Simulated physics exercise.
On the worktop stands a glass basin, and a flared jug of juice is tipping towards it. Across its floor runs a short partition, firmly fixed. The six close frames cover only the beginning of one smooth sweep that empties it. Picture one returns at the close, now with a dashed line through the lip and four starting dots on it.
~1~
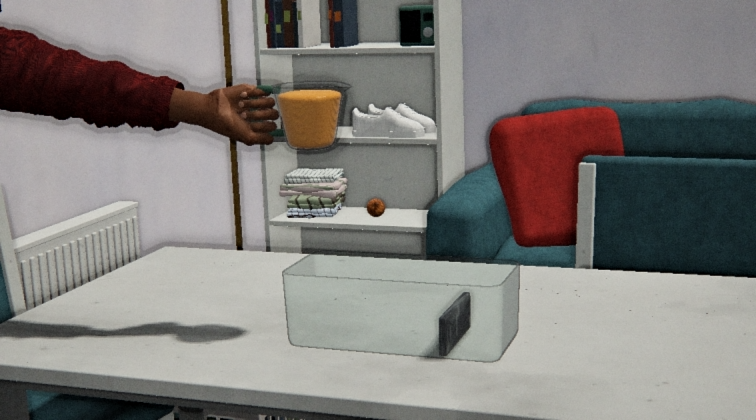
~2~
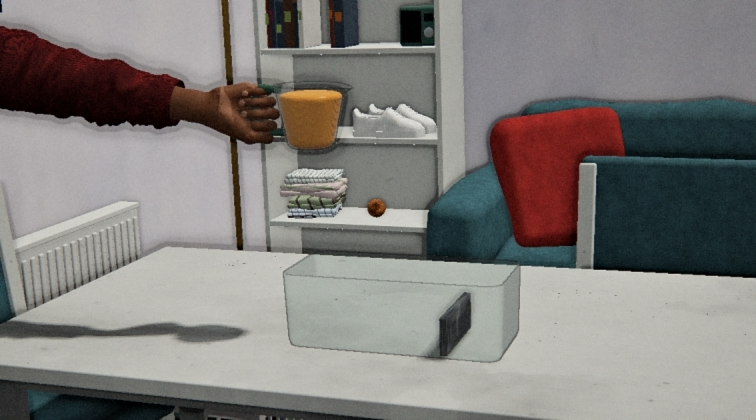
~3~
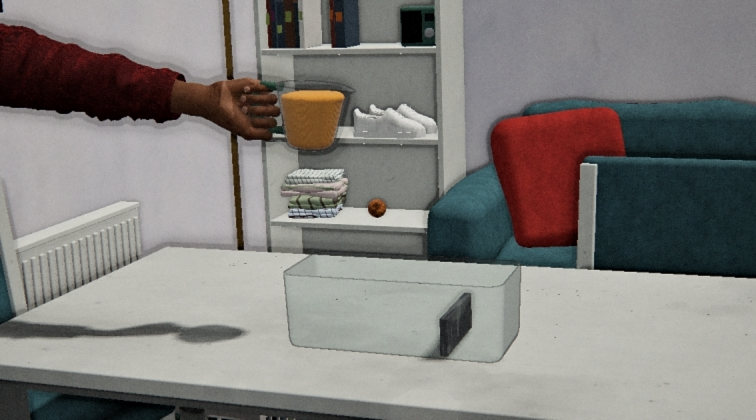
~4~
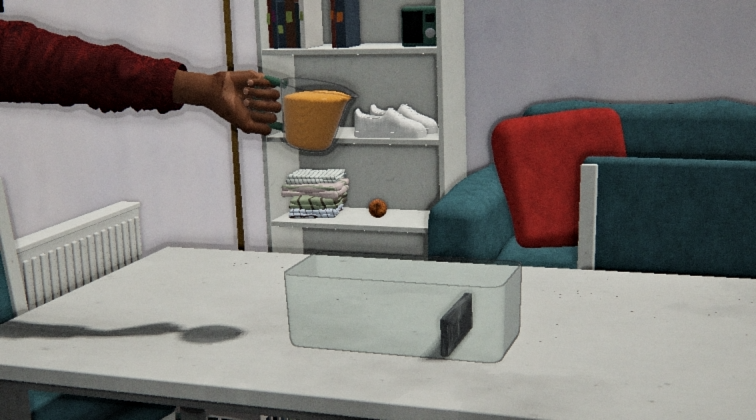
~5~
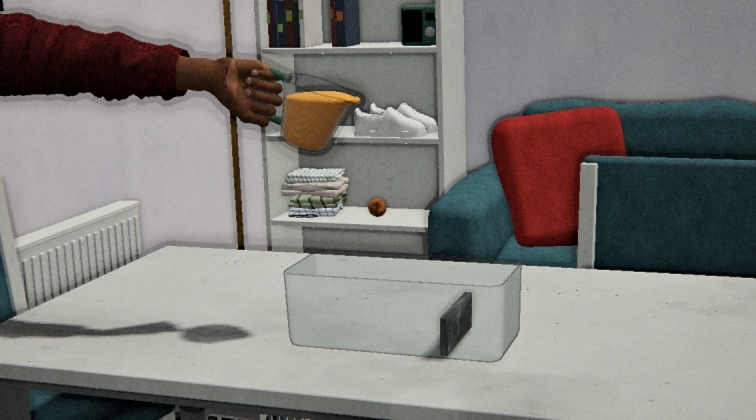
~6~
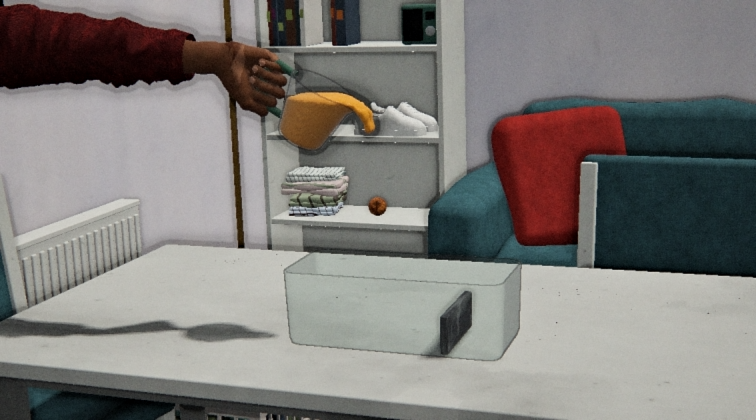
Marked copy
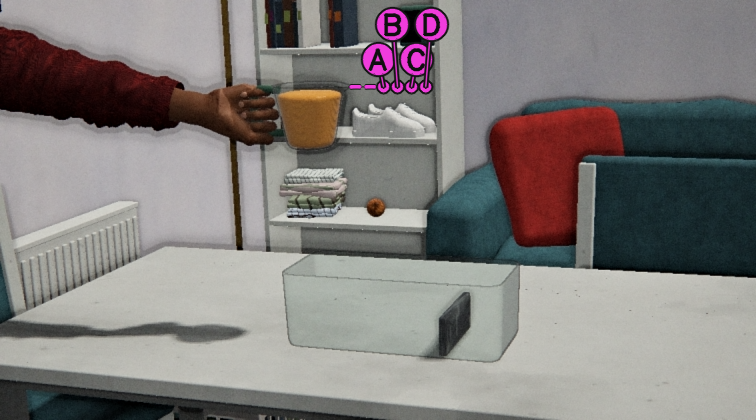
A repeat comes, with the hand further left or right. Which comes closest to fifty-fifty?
Go for B.
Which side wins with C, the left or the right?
More ends on the right.
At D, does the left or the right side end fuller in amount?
The right side.
In magenta, A at (383, 86); B at (397, 86); C at (411, 86); D at (425, 86).
For place A, about 86 % ends left of the wall and 10 % right of it; 4 % is lost outside.
For place B, about 55 % ends left of the wall and 42 % right of it; 3 % is lost outside.
For place C, about 28 % ends left of the wall and 67 % right of it; 5 % is lost outside.
For place D, about 18 % ends left of the wall and 76 % right of it; 5 % is lost outside.
